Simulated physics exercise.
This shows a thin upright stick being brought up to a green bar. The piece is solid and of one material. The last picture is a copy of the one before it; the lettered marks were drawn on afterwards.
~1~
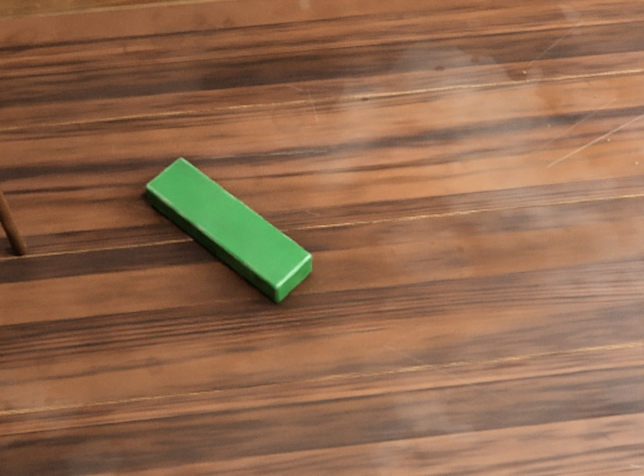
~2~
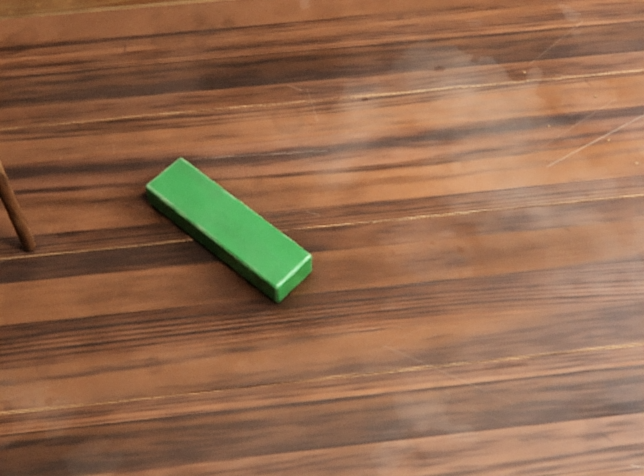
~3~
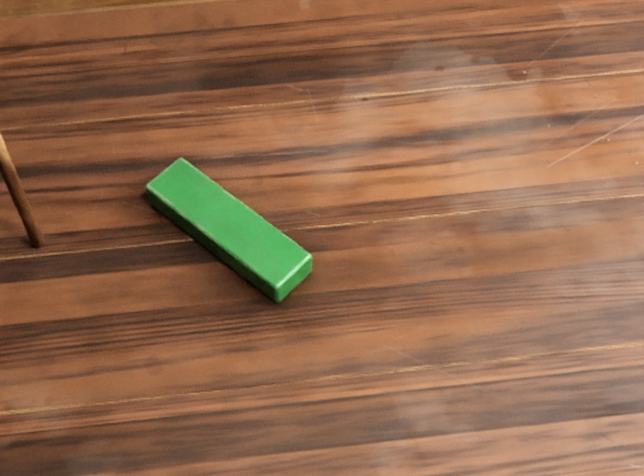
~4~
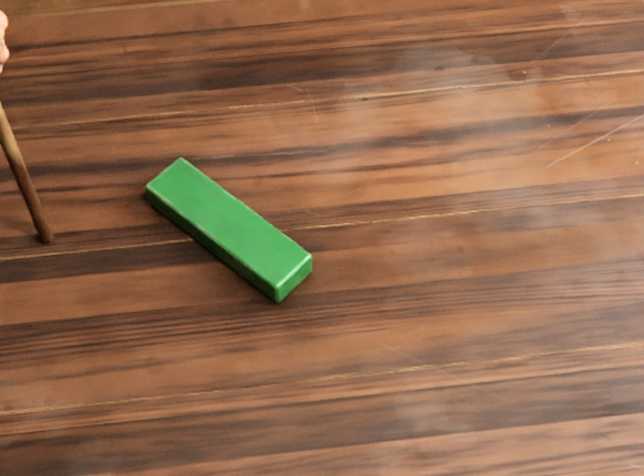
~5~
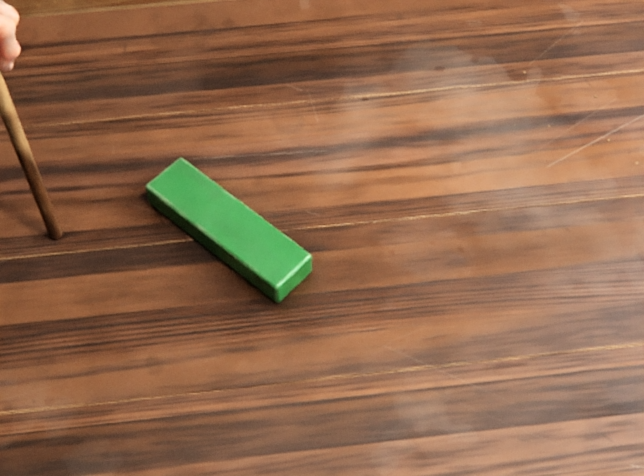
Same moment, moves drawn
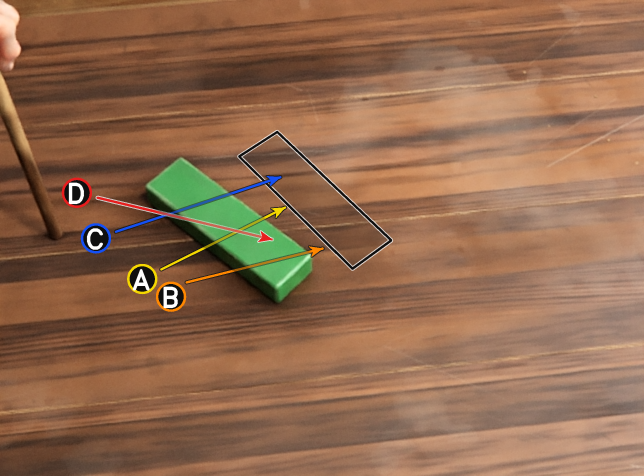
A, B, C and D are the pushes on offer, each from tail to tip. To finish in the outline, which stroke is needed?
With A it matches the outline.
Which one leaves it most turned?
That is C.
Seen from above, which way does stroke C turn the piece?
On that stroke, clockwise.
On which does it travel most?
A.
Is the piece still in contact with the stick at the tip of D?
At the end, yes.
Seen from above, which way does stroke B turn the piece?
On that stroke, anticlockwise.
On the marked copy, A from (161, 270) to (285, 208); B from (186, 282) to (323, 249); C from (116, 232) to (281, 177); D from (97, 198) to (272, 239).
Taking A. A third of the way, foot of the stick (207, 248), piece (235, 215).
Two thirds of the way, foot of the stick (253, 225), piece (281, 194).
When it is over, foot of the stick (285, 209), piece (314, 179); it fills the outline.
As for the rest, B leaves the piece out of the outline, at (255, 196); C leaves the piece out of the outline, at (300, 202); D leaves the piece out of the outline, at (299, 208).
